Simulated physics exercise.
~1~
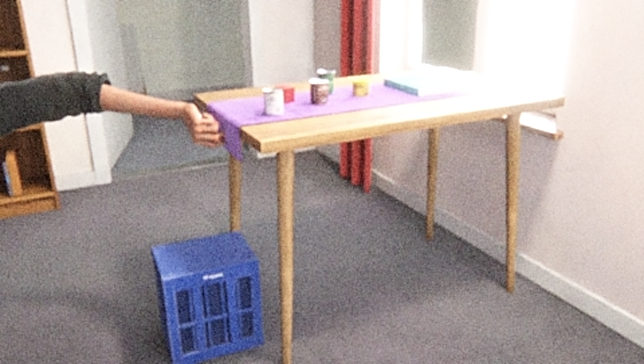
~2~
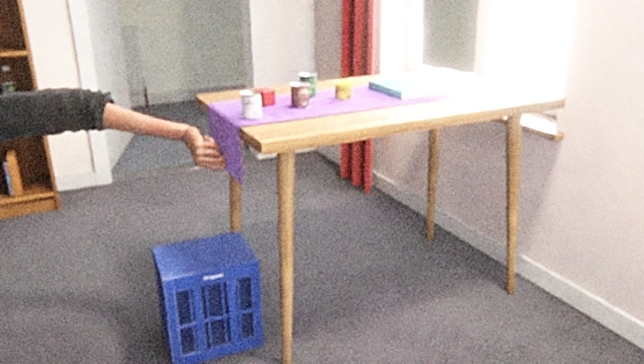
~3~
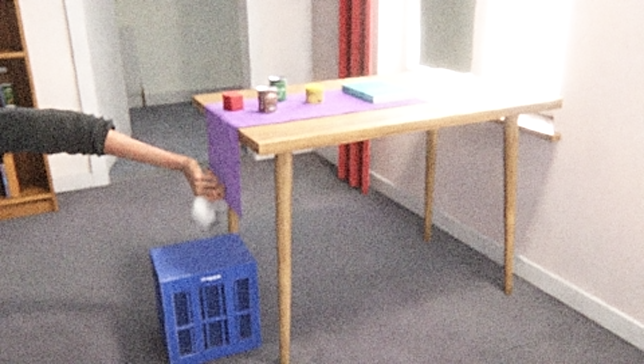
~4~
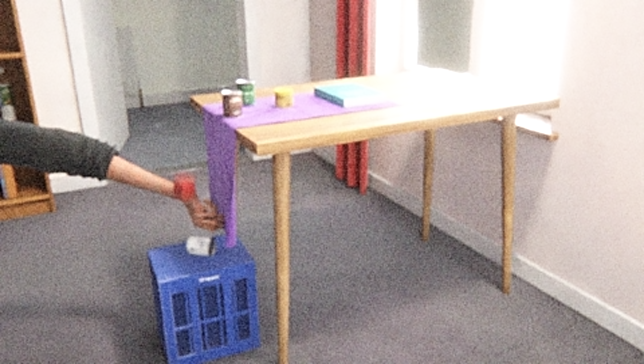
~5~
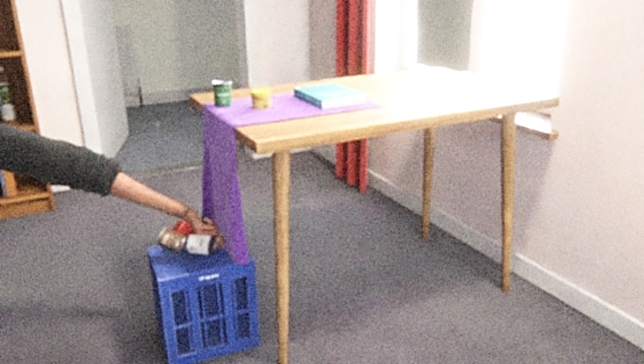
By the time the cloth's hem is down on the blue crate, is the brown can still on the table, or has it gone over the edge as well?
It has gone over the edge as well. That makes three things lost, along with the white can and the red cube.
